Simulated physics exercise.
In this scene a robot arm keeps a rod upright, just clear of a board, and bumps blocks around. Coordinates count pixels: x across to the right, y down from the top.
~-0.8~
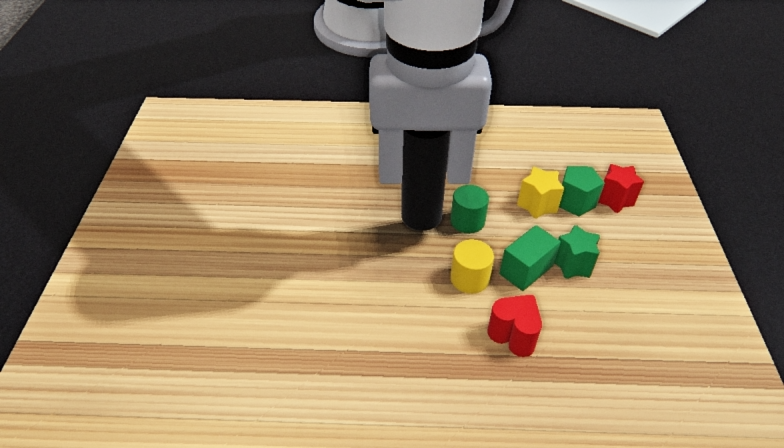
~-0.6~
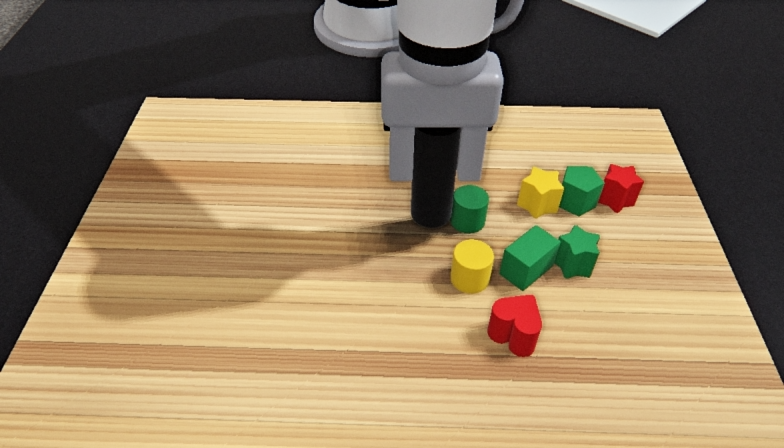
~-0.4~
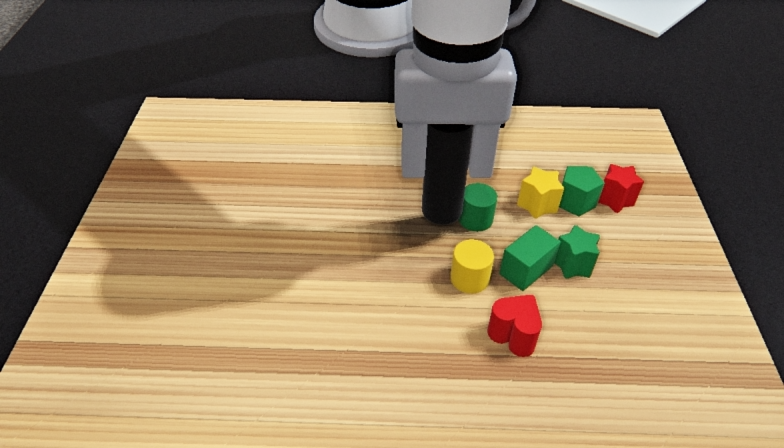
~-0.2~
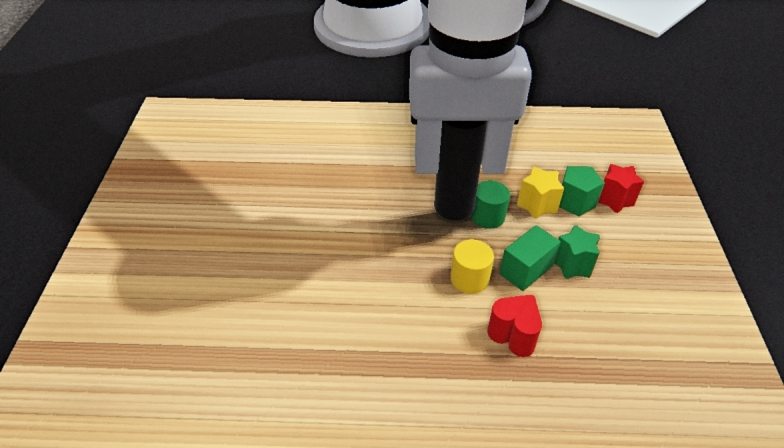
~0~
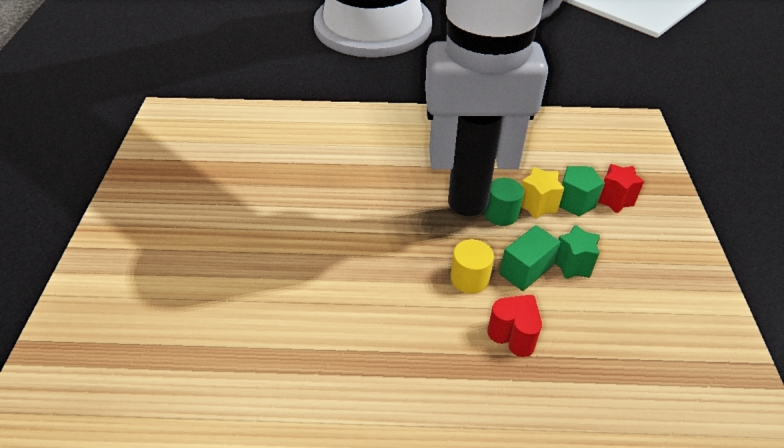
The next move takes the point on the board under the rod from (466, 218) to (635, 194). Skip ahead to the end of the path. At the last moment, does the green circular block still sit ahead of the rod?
Answer: No.
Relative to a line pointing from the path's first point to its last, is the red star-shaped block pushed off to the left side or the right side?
It slides rightward.
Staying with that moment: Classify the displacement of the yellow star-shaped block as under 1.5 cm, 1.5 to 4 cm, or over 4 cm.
The block shifts more than 4 cm.
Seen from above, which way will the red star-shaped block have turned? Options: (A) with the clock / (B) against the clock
It's A.
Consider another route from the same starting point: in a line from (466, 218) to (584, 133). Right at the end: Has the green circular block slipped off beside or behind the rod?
Yes, I think so.
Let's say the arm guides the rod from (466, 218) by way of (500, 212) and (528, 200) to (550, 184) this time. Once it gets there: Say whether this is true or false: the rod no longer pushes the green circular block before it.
False.
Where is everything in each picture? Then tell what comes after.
The first picture shows tip of the rod (421, 218), middles of tops, green circular block (471, 196), yellow star-shaped block (544, 179), green pentagon (583, 177), red star-shaped block (624, 175).
The second picture shows rod (431, 215), nothing pushed.
The third picture shows rod (442, 212), green circular block (480, 194).
The fourth picture shows rod (454, 208), green circular block (492, 191).
The fifth picture shows rod (468, 204), green circular block (506, 189), yellow star-shaped block (544, 179), green pentagon (583, 177), red star-shaped block (624, 175).
The first path, step by step. One third of the way, rod (526, 195); green circular block (558, 171); yellow star-shaped block (575, 155); green pentagon (612, 168), turned 85° clockwise; red star-shaped block (647, 178), turned 10° anticlockwise.
Two thirds of the way, rod (584, 187); green circular block (600, 155); yellow star-shaped block (586, 135), turned 60° anticlockwise; green pentagon (636, 159); red star-shaped block (658, 181), turned 20° clockwise.
At the end, rod (640, 180); green circular block (620, 147); yellow star-shaped block (585, 133), turned 80° anticlockwise; green pentagon (660, 150), turned 205° clockwise; red star-shaped block (682, 185), turned 65° clockwise.
